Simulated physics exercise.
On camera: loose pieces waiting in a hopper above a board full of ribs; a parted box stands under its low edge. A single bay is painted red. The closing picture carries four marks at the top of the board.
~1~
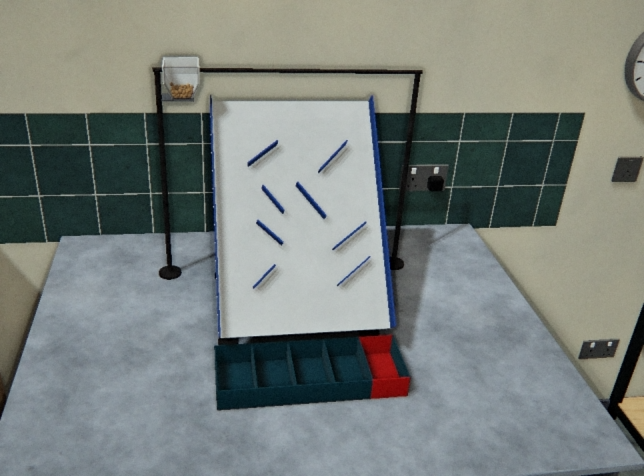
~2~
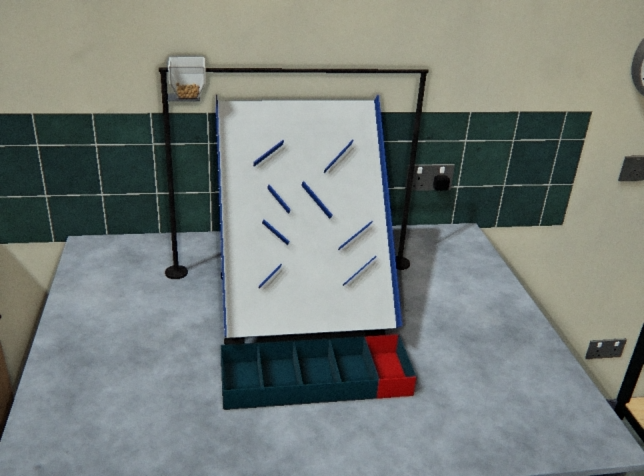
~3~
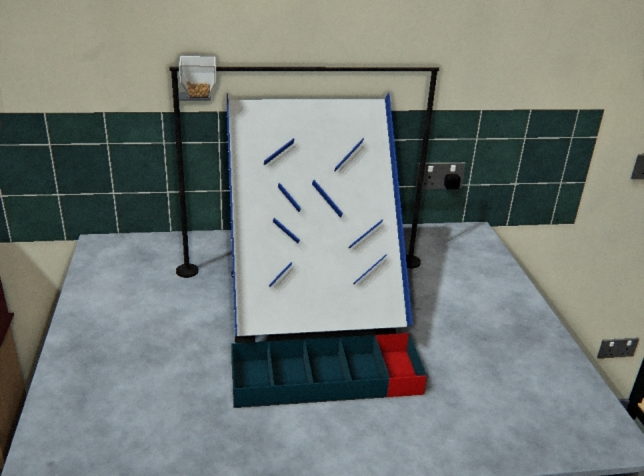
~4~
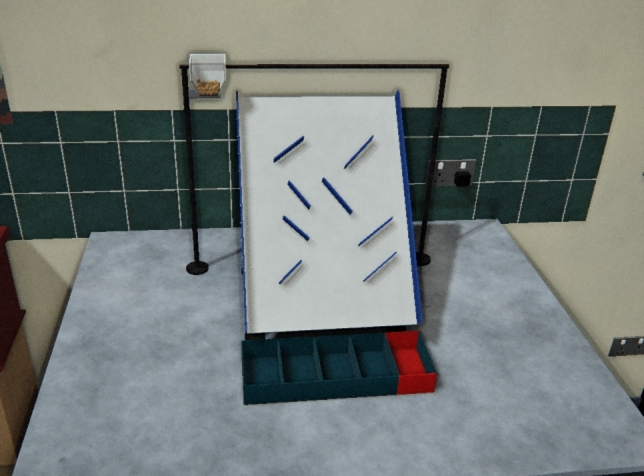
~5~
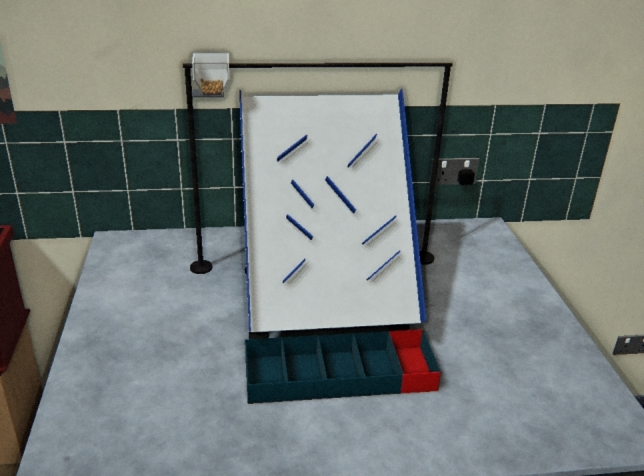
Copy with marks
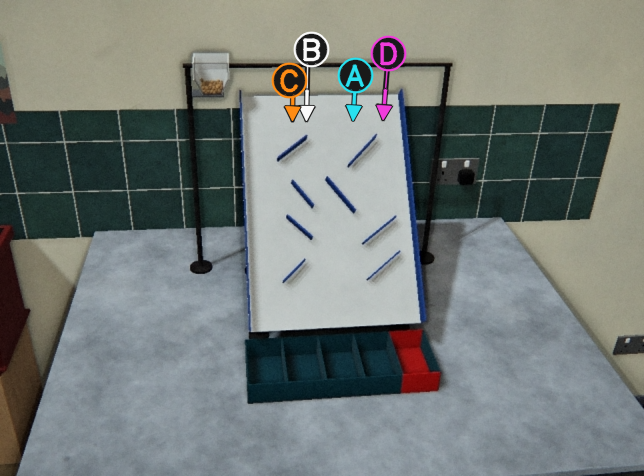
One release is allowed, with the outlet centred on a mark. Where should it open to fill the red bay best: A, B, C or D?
D.
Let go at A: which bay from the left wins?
The third.
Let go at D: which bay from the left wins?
The fifth.
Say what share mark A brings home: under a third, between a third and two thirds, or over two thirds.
It is under a third.
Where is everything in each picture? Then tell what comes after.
The first picture shows hopper (182, 93), round wooden beads, door shut.
The second picture shows ribs (254, 162) to (284, 140), (326, 169) to (353, 140), (269, 184) to (290, 210).
The third picture shows ribs (314, 180) to (343, 214), (274, 218) to (300, 241), (351, 246) to (383, 220).
The fourth picture shows ribs (280, 282) to (302, 260), (365, 279) to (397, 252).
The fifth picture shows red bay (421, 381), number 5 of 5 from the left.
On the marked copy, mark A meets the board at (353, 115); mark B meets the board at (306, 115); mark C meets the board at (292, 115); mark D meets the board at (383, 114).
If A is chosen, just a few in the red bay, the larger part in other bays, about a tenth outside the box.
If B is chosen, just a few in the red bay, the larger part in other bays, about a tenth outside the box.
If C is chosen, not one piece in the red bay, the larger part in other bays, roughly a quarter outside the box.
If D is chosen, roughly a third in the red bay, roughly a third in other bays, roughly a quarter outside the box.
